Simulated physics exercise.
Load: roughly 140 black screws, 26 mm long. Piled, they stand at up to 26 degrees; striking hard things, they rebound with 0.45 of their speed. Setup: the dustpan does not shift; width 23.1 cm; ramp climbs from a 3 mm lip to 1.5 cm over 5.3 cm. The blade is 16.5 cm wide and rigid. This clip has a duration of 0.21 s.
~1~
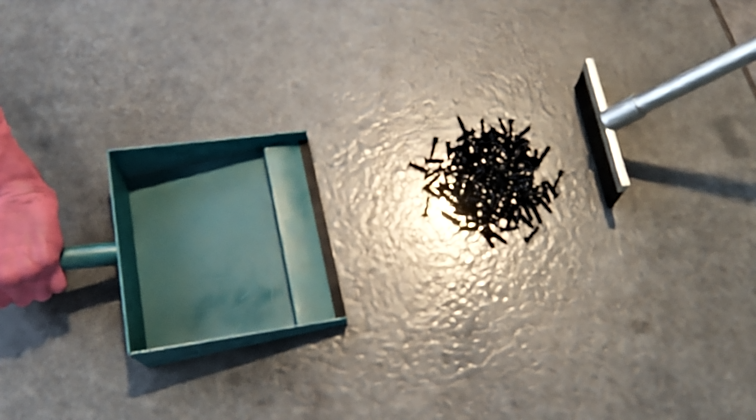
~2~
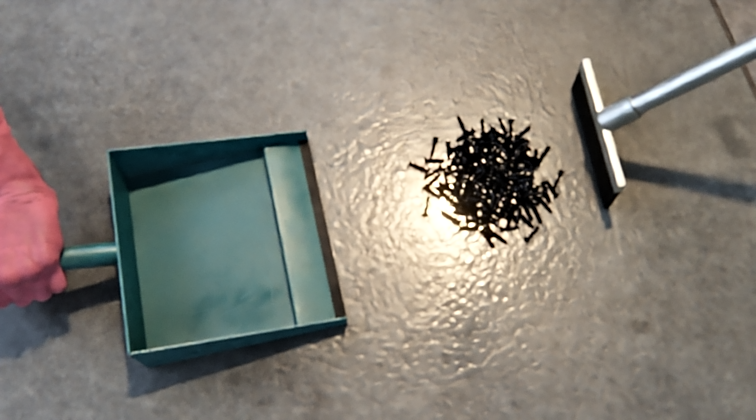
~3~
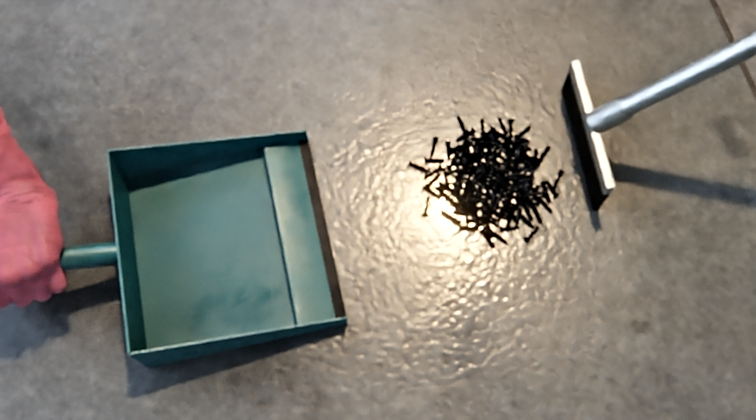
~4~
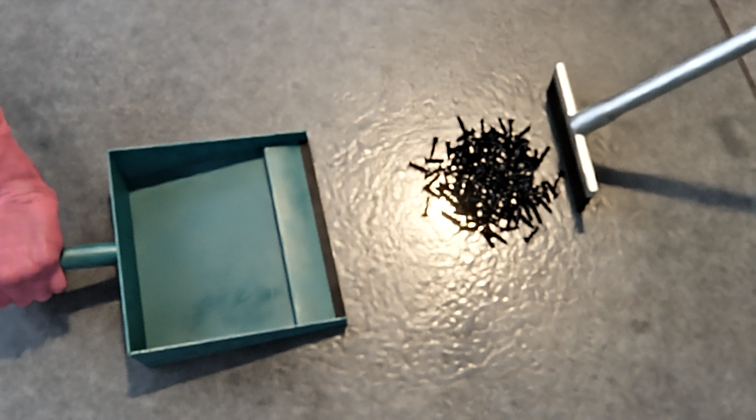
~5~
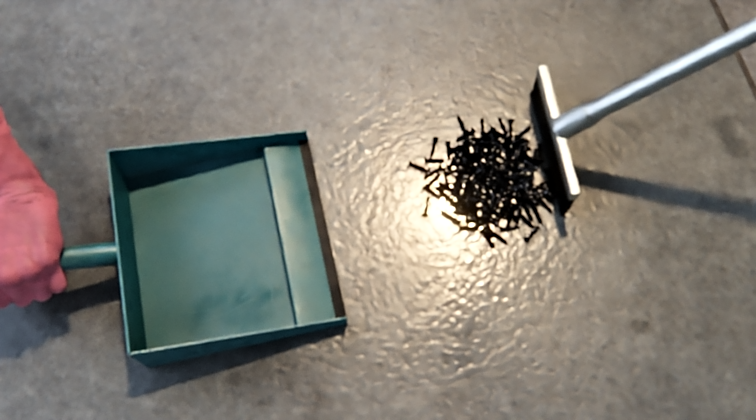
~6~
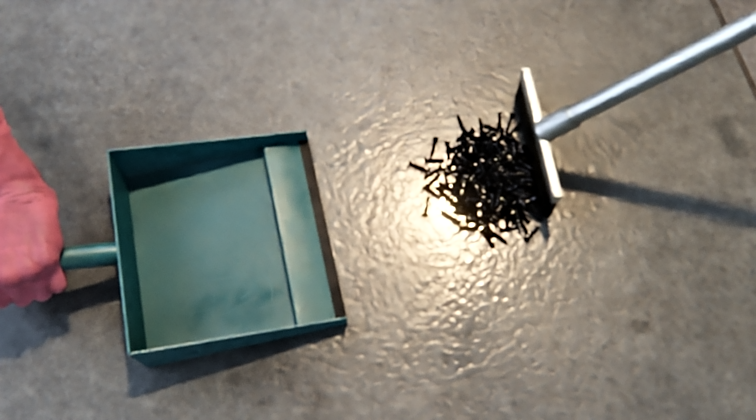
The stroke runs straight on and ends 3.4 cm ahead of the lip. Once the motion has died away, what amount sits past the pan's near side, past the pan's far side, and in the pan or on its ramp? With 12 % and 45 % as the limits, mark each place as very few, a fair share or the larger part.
My call: Past the pan's near side: Very few; past the pan's far side: Very few; in the pan or on its ramp: A fair share.
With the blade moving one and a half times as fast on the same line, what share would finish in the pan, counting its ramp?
In that case roughly 25 percent.
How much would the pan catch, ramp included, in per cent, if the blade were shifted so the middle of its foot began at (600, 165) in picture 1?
Roughly 20 percent would end up there.
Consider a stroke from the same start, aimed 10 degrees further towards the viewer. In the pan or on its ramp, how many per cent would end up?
In that case around 15 per cent.
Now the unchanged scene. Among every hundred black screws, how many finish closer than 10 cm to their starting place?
It comes to near 10 percent.
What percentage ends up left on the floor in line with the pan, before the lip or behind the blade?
It comes to some 75 percent.
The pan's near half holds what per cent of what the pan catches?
I'd put it near 20 per cent.
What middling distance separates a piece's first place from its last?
It comes to some 20 cm.
Then, 0.22 s after the last picture, middle of the blade 15 cm from the lip; 0 % over the lip, far side 0 %, near side 0 %.
Then, 0.37 s after the last picture, middle of the blade 8 cm from the lip; 0 % over the lip, far side 0 %, near side 0 %.
Then, 0.64 s after the last picture, middle of the blade 4 cm from the lip; 20 % over the lip, far side 5 %, near side 0 %.
In the end, near side 5 %, far side 5 %, pan 20 %, in front of the lip or behind the blade 75 %.
